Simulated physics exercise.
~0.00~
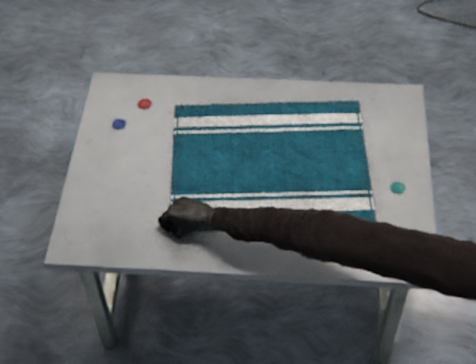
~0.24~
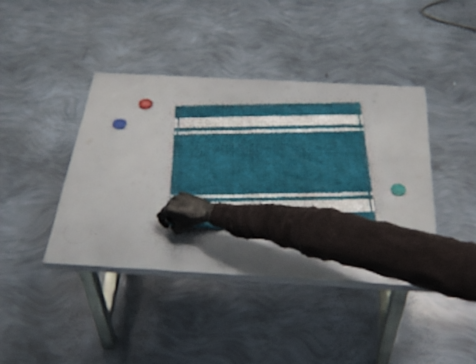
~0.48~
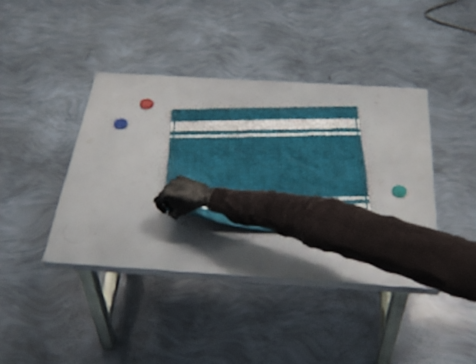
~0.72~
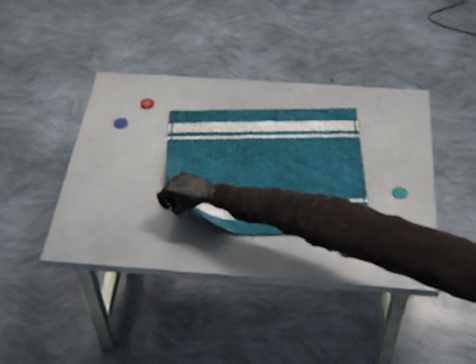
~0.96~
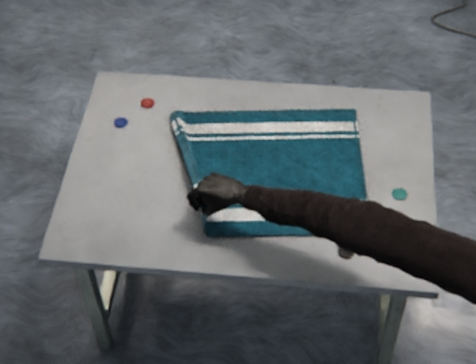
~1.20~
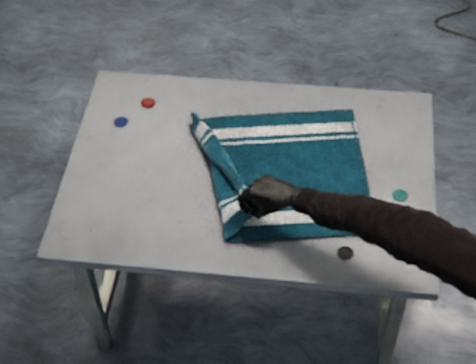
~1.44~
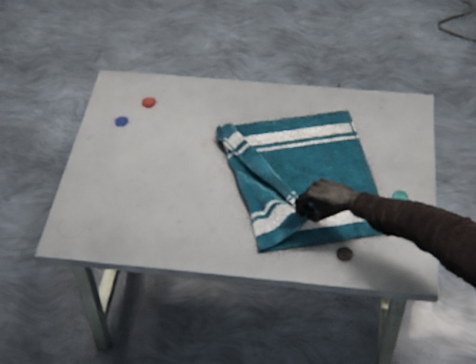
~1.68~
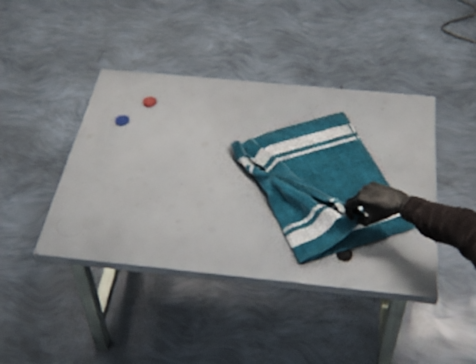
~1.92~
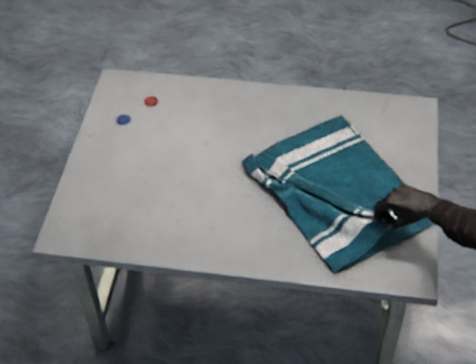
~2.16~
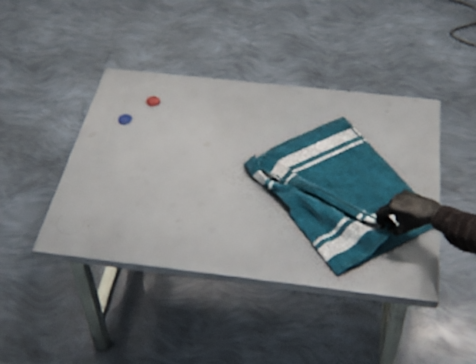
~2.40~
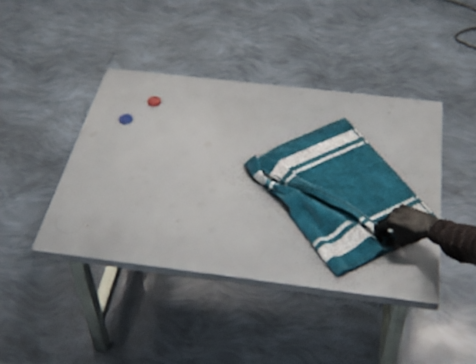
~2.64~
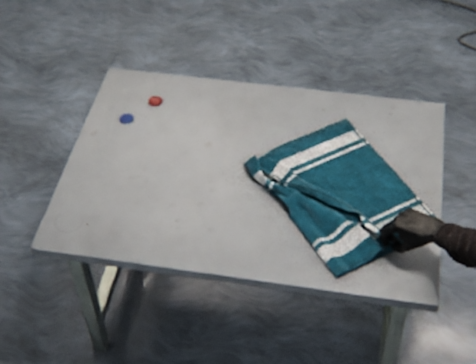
A pale side table stands on a mottled grey floor, seen from above at an angle that drifts slightly sideways. A teal hand towel with white stripes lies flat across it, with a red badge and a blue lid to its left and a teal disc to its right. A dark-sleeved arm reaching from the right grasps the towel's near left corner, lifts it and draws it rightward, folding and dragging the cloth. A black cap shows near the front edge, then the towel covers it and the disc. The hand finally rests at the crumpled towel's right side, while the badge and lid remain uncovered.
